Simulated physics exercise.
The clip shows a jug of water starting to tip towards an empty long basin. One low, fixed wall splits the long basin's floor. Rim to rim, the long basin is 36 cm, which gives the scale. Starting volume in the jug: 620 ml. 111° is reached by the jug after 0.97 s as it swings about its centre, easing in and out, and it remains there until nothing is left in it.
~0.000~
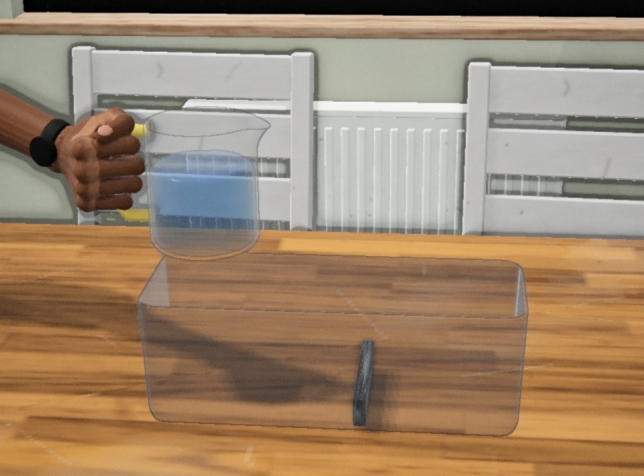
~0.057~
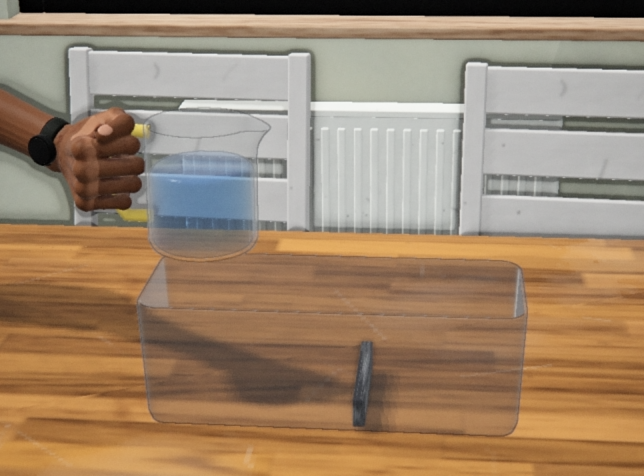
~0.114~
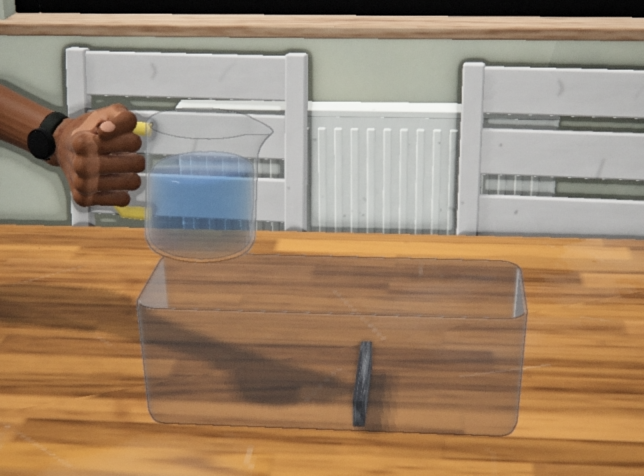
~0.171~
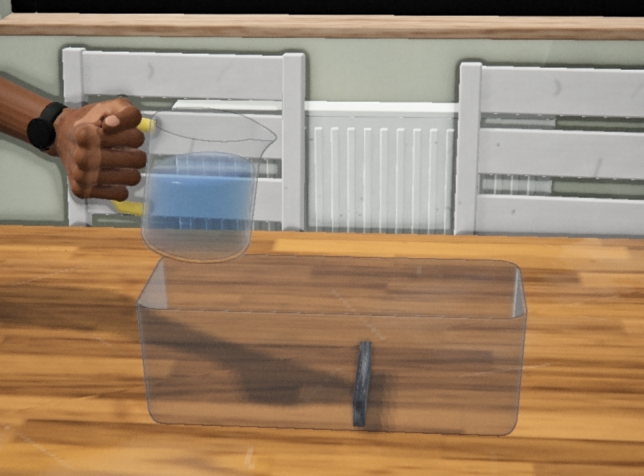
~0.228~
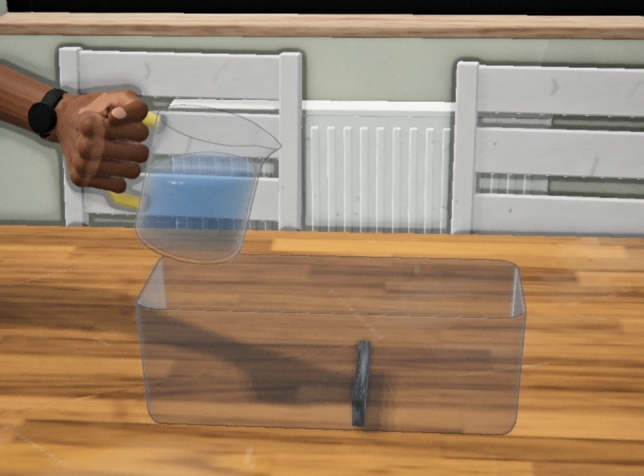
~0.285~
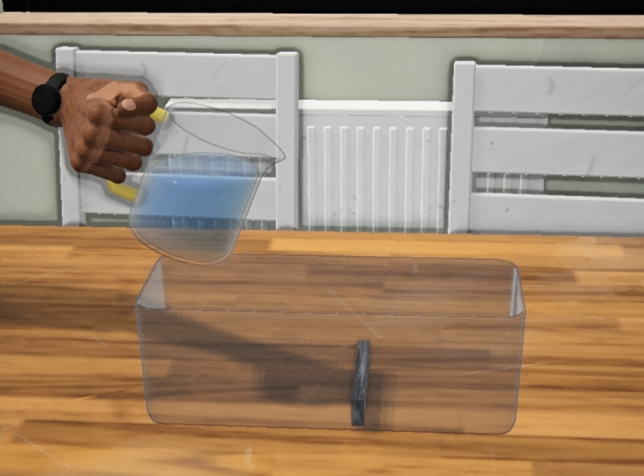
At the start, a hand at the left holds a clear jug of blue water nearly upright above an empty, long transparent basin on a wooden table. The hand then slowly tilts the jug to the right, and its spout dips slightly while the water stays inside, its surface nearly level.
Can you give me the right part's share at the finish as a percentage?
Sure, about 12 percent.
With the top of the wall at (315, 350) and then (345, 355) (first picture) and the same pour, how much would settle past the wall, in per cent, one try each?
Respectively close to 70 and 25 %.
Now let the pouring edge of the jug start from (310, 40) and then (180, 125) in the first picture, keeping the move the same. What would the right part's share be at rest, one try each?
In order, 80 and 20 per cent.
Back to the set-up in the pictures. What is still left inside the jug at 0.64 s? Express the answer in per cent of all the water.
I reckon about 82 in a hundred is still held.
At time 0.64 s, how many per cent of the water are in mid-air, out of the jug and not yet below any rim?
About 14 per cent.
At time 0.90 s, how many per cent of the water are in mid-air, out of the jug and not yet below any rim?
10 per cent, roughly.
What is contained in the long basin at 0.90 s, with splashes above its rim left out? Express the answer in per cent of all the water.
Some 70 percent of the total.
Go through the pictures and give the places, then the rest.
The first frame shows tilt 0°; pouring edge (270, 125); surface from (152, 163) to (255, 165); the long basin's rim runs from (151, 279) to (524, 291); the wall's top is at (364, 370).
The second frame shows tilt 1°; pouring edge (270, 127); surface from (151, 164) to (254, 166).
The third frame shows tilt 4°; pouring edge (273, 131); surface from (152, 165) to (255, 166).
The fourth frame shows tilt 8°; pouring edge (277, 137); surface from (152, 165) to (255, 166).
The fifth frame shows tilt 14°; pouring edge (281, 145); surface from (151, 167) to (256, 167).
The sixth frame shows tilt 22°; pouring edge (286, 156); surface from (146, 175) to (260, 169).
After 0.64 s the tilt is 82° and 81 per cent is still to pour, 5 is left of the wall and 0 right of it.
After 0.90 s the tilt is 110° and 21 per cent is still to pour, 66 is left of the wall and 3 right of it.
After 1.17 s the tilt is 111° and 1 per cent is still to pour, 89 is left of the wall and 7 right of it.
After 1.47 s the tilt is 111° and 0 per cent is still to pour, 87 is left of the wall and 11 right of it.
In the end 87 per cent lies left of the wall, 12 right of it and 1 outside.
